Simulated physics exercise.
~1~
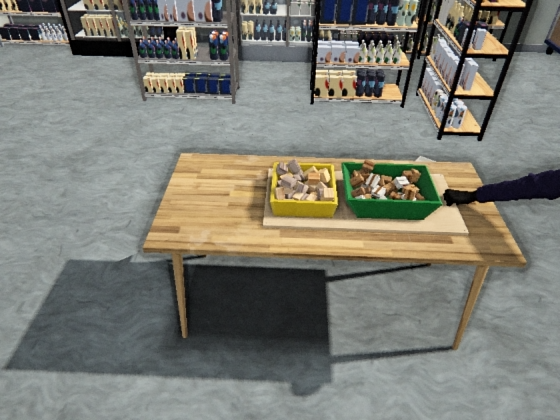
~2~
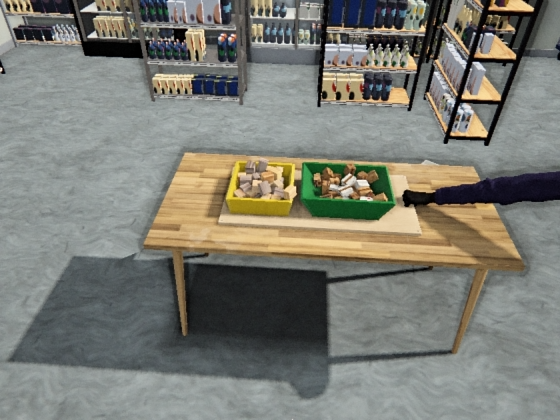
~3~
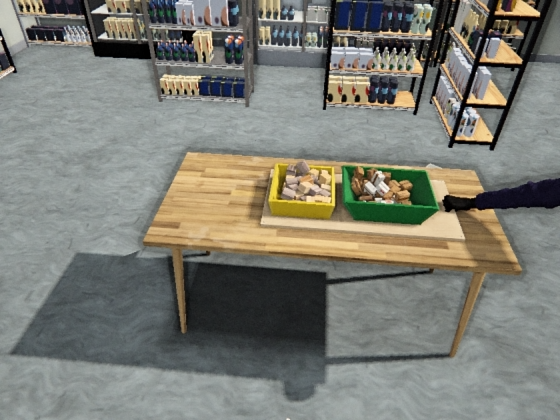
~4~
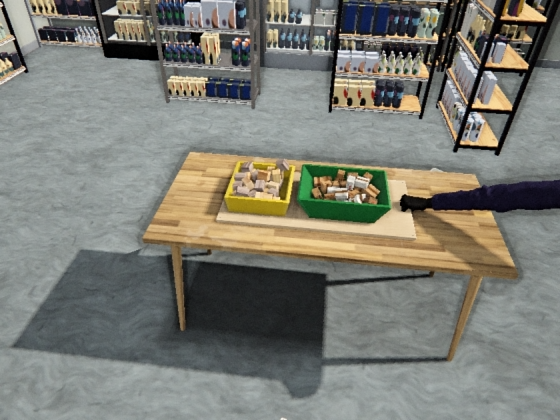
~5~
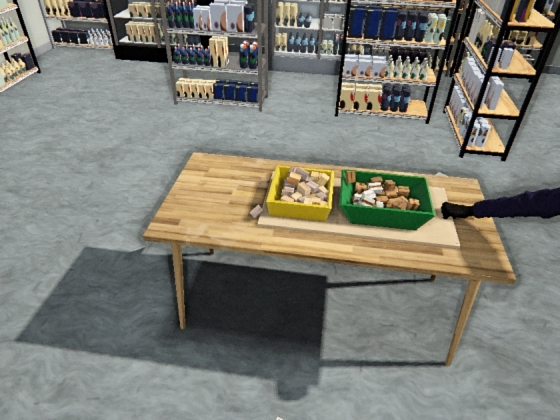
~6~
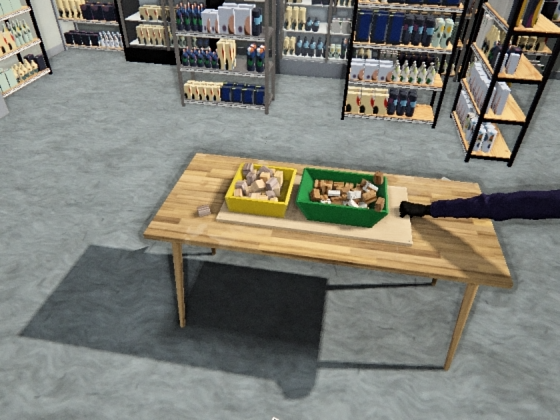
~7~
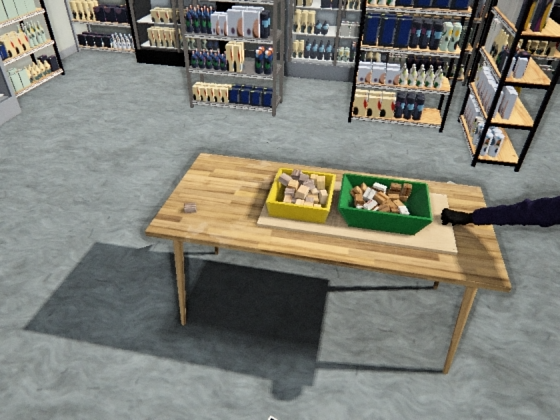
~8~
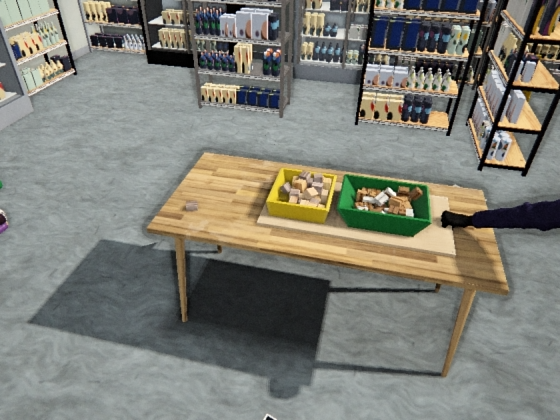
In a shop with shelves behind, a dark-sleeved arm slid a board holding a yellow crate and a green crate of small blocks left and right on a wooden table, until one block left the yellow crate and lay still on the tabletop.
